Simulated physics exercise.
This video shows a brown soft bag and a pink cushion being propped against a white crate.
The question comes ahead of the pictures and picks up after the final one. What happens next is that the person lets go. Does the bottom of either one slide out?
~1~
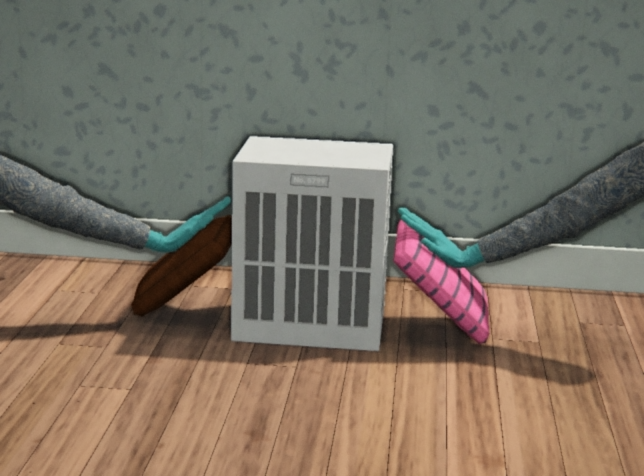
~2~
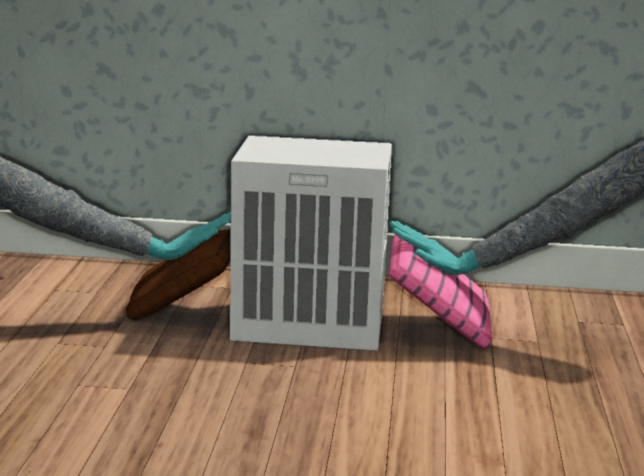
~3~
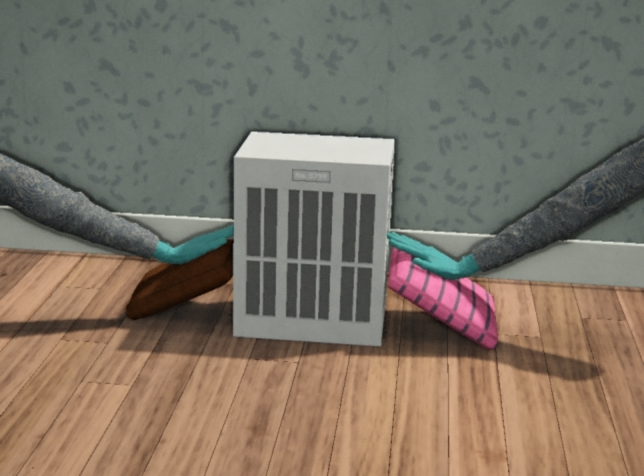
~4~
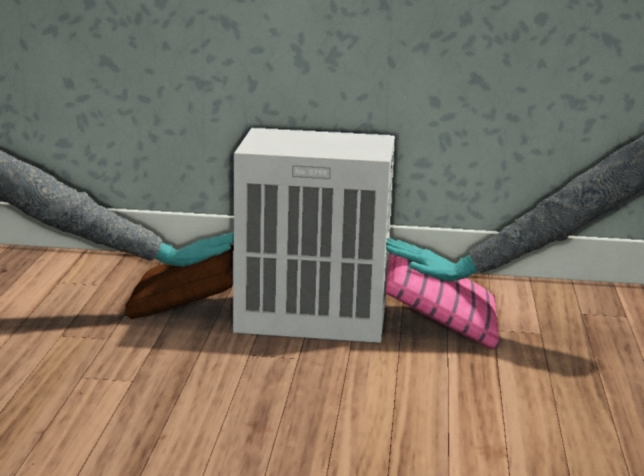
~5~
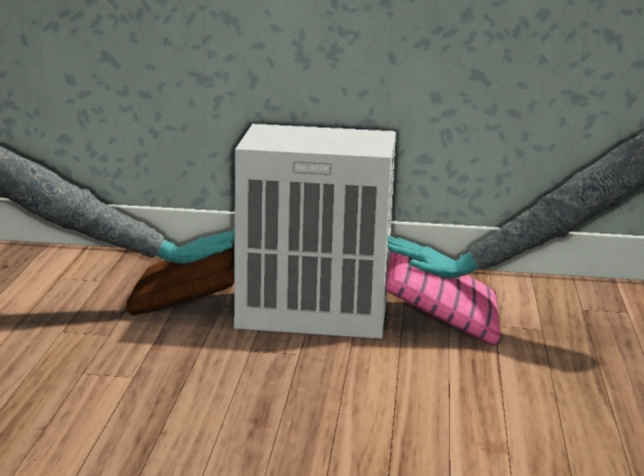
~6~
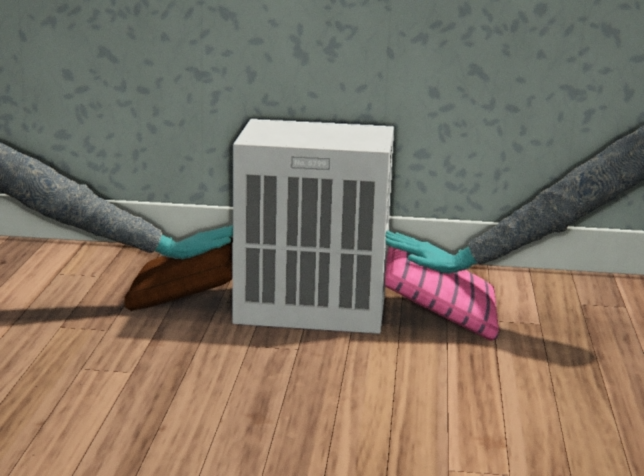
Brown soft bag: Bottom slides out; pink cushion: Bottom slides out.
Then, 0.26 s after the last picture, soft bag flat on the floor near (186, 284); cushion flat on the floor near (444, 300).
Then, 0.60 s after the last picture, soft bag flat on the floor near (185, 286); cushion flat on the floor near (447, 304).
At rest, soft bag flat on the floor near (185, 286); cushion flat on the floor near (447, 304). The brown soft bag slips and lies down and the pink cushion slumps to the floor.
